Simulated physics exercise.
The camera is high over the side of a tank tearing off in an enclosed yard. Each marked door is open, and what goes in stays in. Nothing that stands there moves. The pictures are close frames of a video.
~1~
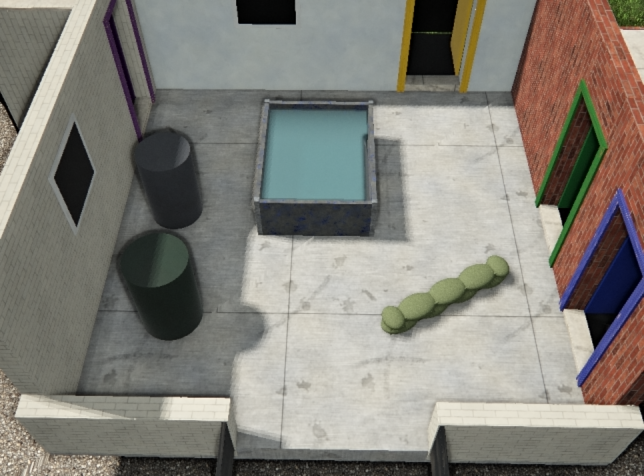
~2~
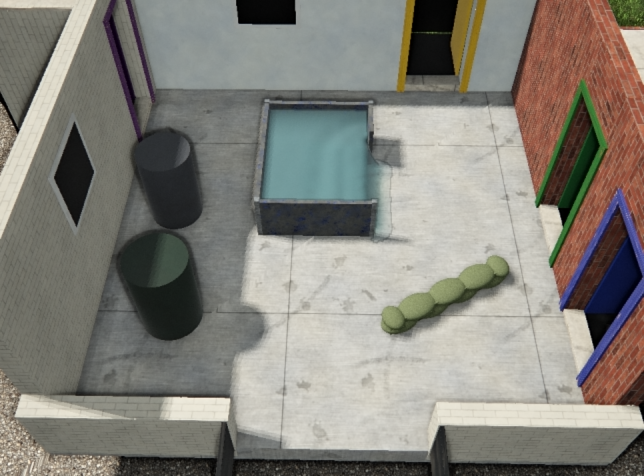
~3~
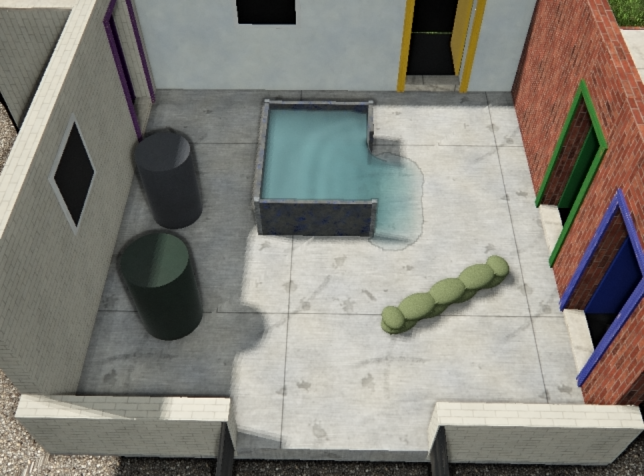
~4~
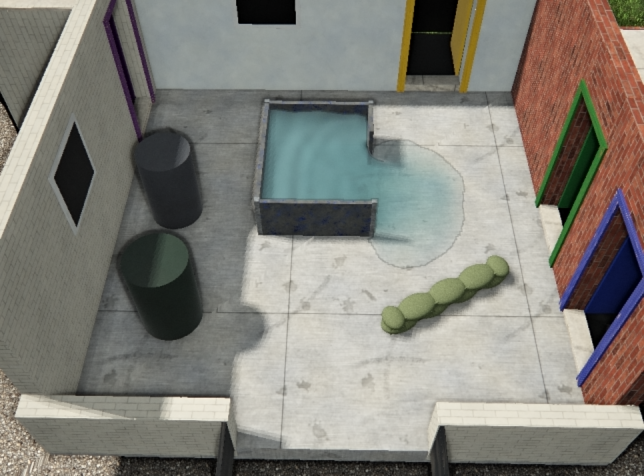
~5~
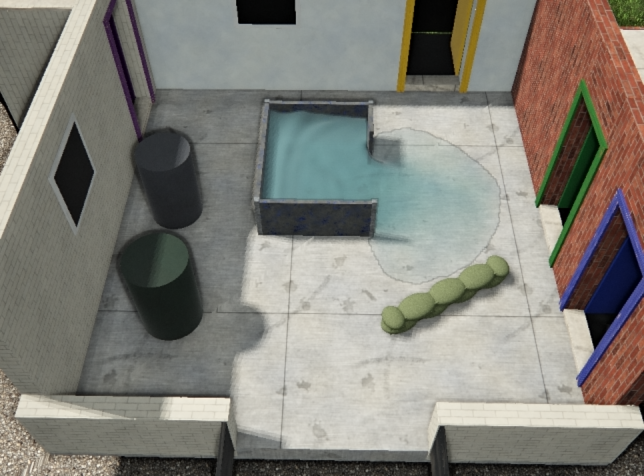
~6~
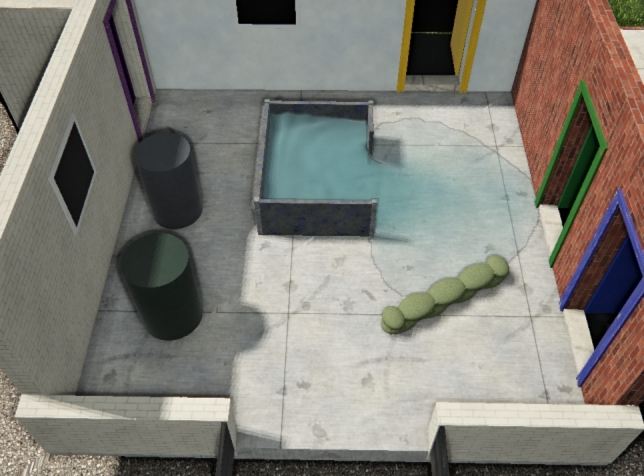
Water pouring from a gap in the tank's right side, spreading rightward across the walled yard's pale floor past a green hedge.
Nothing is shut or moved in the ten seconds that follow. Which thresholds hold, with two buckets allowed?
In the end: The purple door admits no more than that; the yellow door admits no more than that; the blue door admits no more than that; the green door lets in a lot.
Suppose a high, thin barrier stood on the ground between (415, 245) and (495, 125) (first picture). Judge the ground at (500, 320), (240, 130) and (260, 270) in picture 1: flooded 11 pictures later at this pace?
In that order: Not flooded, no water, no water.
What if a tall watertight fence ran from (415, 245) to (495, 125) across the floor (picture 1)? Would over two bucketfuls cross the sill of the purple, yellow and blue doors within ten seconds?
My reading: The purple one holds; the yellow one is over; the blue one takes less.
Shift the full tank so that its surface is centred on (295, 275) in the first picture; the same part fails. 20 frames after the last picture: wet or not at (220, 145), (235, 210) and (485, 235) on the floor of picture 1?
In turn: Free of water, free of water, covered.
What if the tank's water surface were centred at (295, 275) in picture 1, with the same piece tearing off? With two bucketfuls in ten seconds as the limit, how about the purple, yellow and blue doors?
My reading: The purple one lets less in, the yellow one holds, the blue one takes more.
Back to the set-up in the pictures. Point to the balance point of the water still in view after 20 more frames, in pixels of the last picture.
I would point to (420, 196).
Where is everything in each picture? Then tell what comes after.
Still water in the water tank at (317, 153), in the first frame.
The front is at (379, 236), out from the gap at (369, 189), in the second frame.
The front is at (402, 244), out from the gap at (369, 190), in the third frame.
Water pours out at (369, 190) and has run to (455, 176), in the fourth frame.
Water pours out at (369, 190) and has run to (488, 179), in the fifth frame.
The front is at (532, 189), out from the gap at (369, 190), in the sixth frame.
A moment on, water covers 25 % of the floor; the purple door not reached, the yellow door not reached, the blue door not reached, the green door over two buckets in.
Next, water covers 30 % of the floor; the purple door not reached, the yellow door wet at the sill, nothing in, the blue door wet at the sill, nothing in, the green door far over two buckets in.
Then, water covers 45 % of the floor; the purple door not reached, the yellow door wet at the sill, nothing in, the blue door wet at the sill, nothing in, the green door far over two buckets in.
Later, water covers 70 % of the floor; the purple door wet at the sill, nothing in, the yellow door wet at the sill, nothing in, the blue door wet at the sill, nothing in, the green door far over two buckets in.
In the end, water covers 90 % of the floor; the purple door wet at the sill, nothing in, the yellow door wet at the sill, nothing in, the blue door wet at the sill, nothing in, the green door far over two buckets in.
